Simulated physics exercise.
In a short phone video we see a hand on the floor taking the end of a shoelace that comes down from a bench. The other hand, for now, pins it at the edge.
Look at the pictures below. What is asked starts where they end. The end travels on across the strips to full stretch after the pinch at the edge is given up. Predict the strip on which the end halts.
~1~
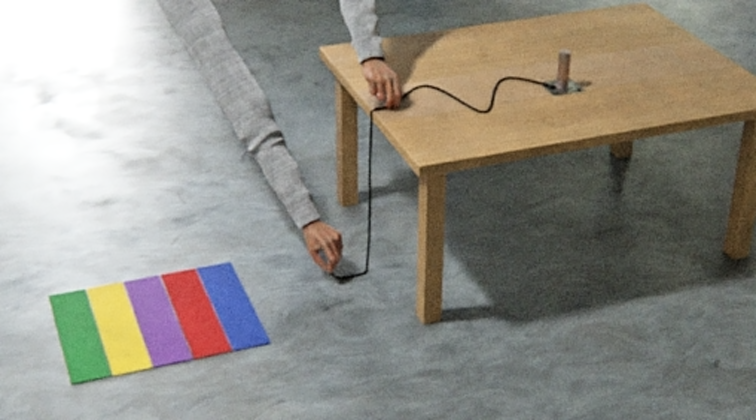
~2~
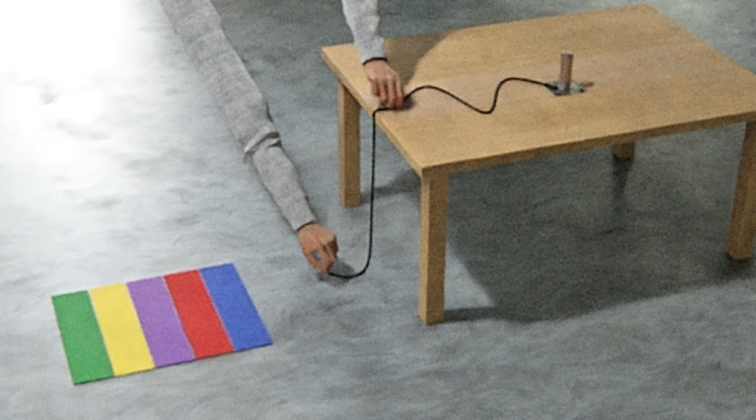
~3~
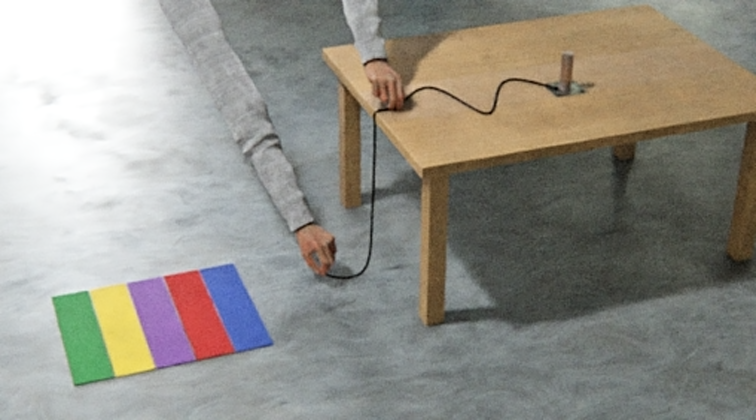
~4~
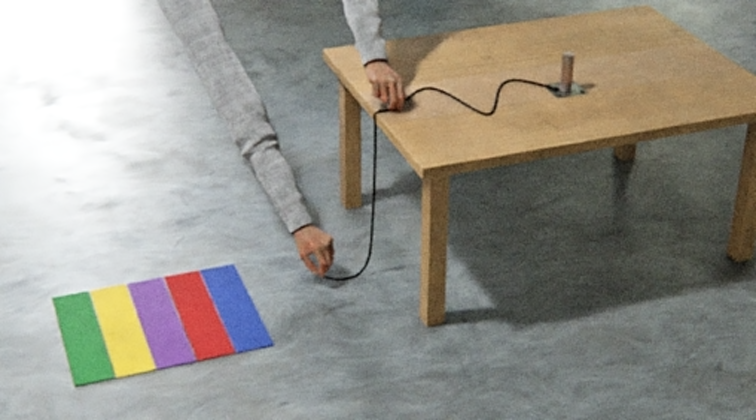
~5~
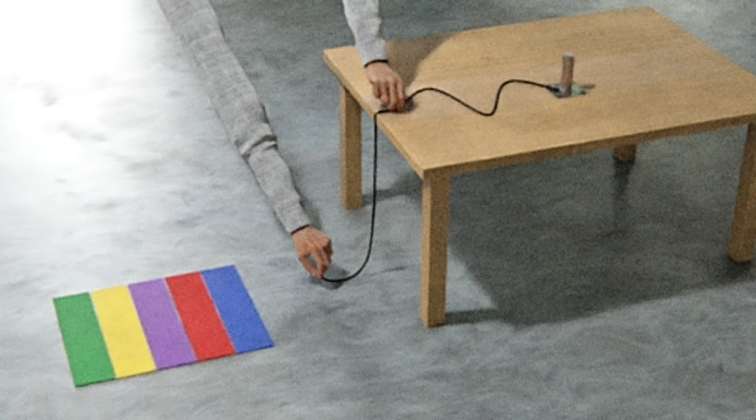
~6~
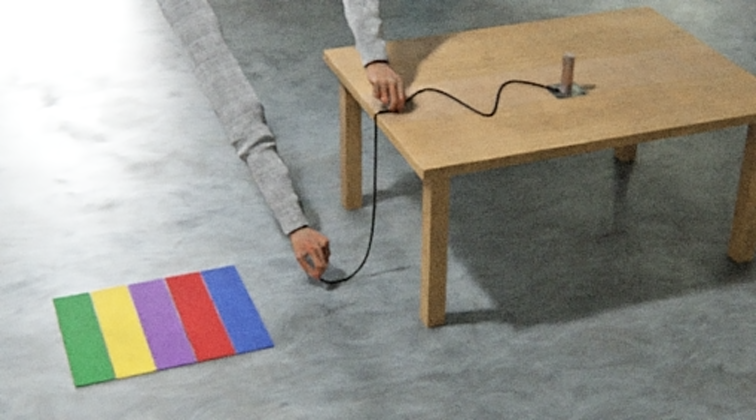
The green strip.
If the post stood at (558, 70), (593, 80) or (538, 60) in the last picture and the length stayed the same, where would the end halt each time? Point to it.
Taking the tries in turn, you get (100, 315), (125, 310) and (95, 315).
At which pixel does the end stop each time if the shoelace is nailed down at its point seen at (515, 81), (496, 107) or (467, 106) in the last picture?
Pixel spots, one per try: About (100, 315), (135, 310), (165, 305).
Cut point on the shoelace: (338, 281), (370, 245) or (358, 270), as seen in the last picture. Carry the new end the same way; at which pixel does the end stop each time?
(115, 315), (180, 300), (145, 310).
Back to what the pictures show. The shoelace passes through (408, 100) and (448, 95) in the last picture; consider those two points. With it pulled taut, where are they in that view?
End: (320, 161) and then (370, 127).
A little later, end near (150, 307); over purple.
Next, end near (105, 315); over yellow.
When it is tight, end near (78, 321); over green. It halts on the green strip.
